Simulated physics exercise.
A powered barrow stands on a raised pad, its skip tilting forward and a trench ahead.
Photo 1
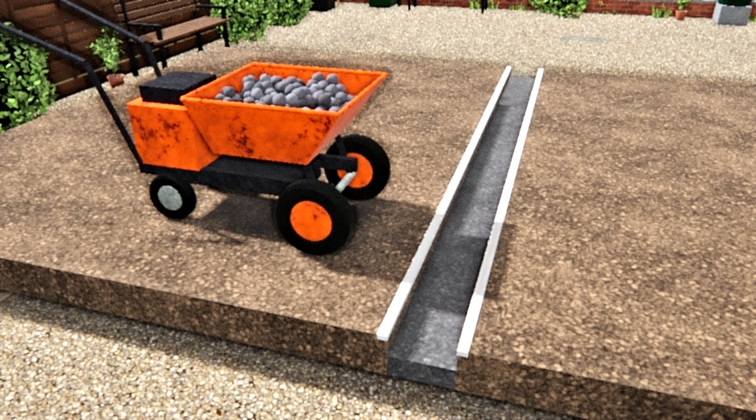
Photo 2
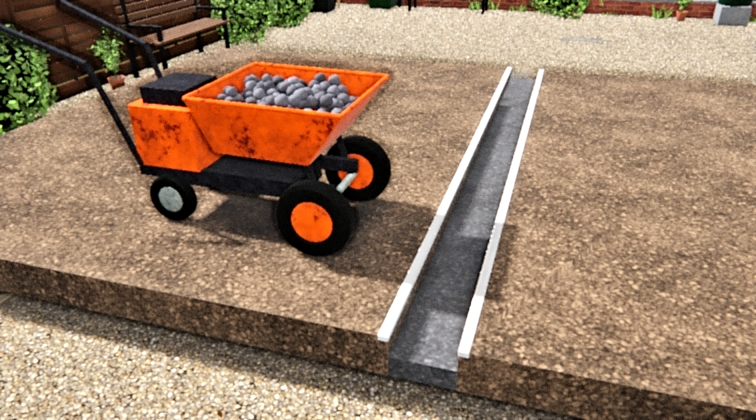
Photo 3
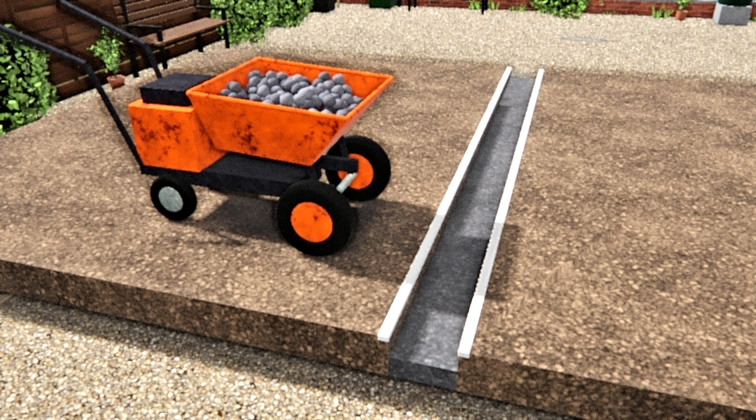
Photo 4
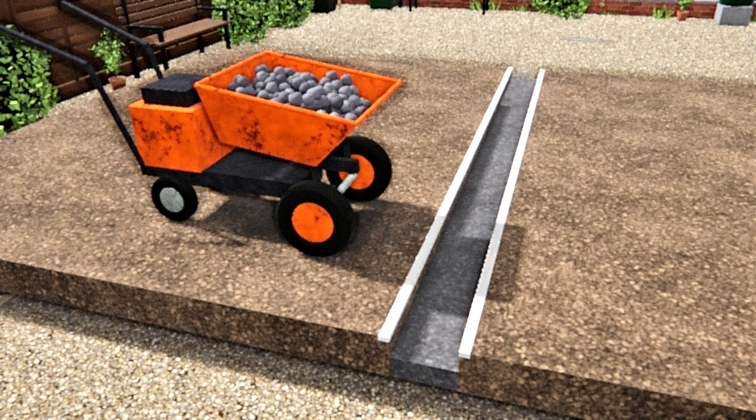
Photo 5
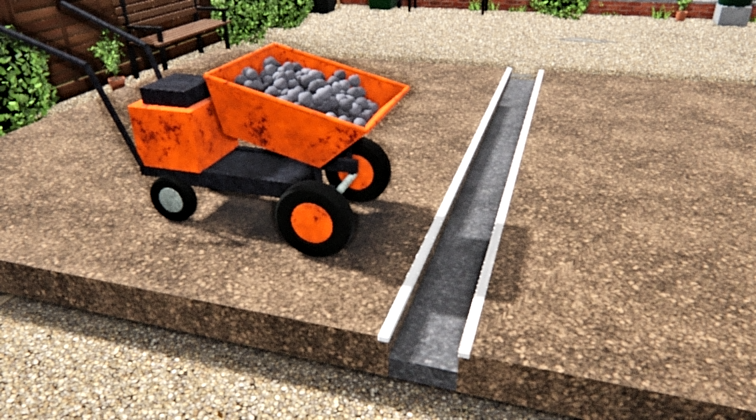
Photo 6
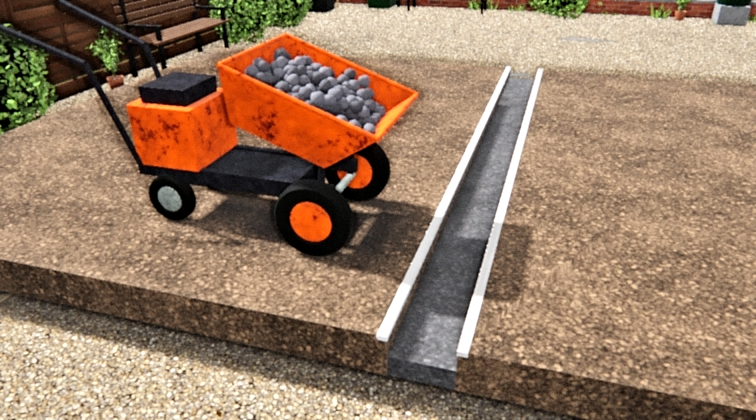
An orange skip heaped with grey cobbles, part of a black-wheeled powered barrow, stands at left on a raised brown earth pad, seen from above at an angle. To its right, a narrow, shallow grey trench edged with pale strips crosses the pad, with gravel, shrubs and a bench around. The skip starts level, then gradually tilts forward to the right, while the wheels and camera stay still.
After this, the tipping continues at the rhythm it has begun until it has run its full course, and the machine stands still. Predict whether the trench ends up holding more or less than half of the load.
The trench holds more than half.
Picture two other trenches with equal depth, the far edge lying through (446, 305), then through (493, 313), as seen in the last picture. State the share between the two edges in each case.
About 30 %, then 80 %.
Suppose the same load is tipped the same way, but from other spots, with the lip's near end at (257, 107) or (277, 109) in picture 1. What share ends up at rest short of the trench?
First spot 50 per cent, second spot 40 per cent.
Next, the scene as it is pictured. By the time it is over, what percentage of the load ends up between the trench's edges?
Roughly 65 in every hundred pieces, I'd say.
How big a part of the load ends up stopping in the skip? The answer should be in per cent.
Estimate: 5 %, roughly.
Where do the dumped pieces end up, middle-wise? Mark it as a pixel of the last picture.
Centre at rest, last view: Approx. (471, 240).
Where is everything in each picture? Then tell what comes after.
Lip of the skip at (339, 115), level; top of the load at (291, 91), round cobbles; first edge of the trench at (401, 296); far edge at (474, 310), the trench under half as wide as the skip, and shallow for its width, in the first picture.
Lip of the skip at (341, 117), level; top of the load at (273, 95), in the second picture.
Lip of the skip at (347, 120), tipped barely; top of the load at (277, 93), in the third picture.
Lip of the skip at (356, 125), tipped a little; top of the load at (271, 90), in the fourth picture.
Lip of the skip at (366, 131), tipped a little; top of the load at (279, 85), in the fifth picture.
Lip of the skip at (377, 139), tipped clearly; top of the load at (289, 79); first edge of the trench at (400, 297); far edge at (474, 310), in the sixth picture.
Soon, skip tipped steeply; all in the skip.
A while on, skip tipped right over; about two thirds in the skip; about a quarter in or heaped over the trench; a small part beyond it; a stray few falling.
Towards the end, skip tipped right over; a small part in the skip; about two thirds in or heaped over the trench; about a quarter beyond it.
Finally, skip tipped right over; a small part in the skip; a stray few short of the trench; about two thirds in or heaped over the trench; about a quarter beyond it.
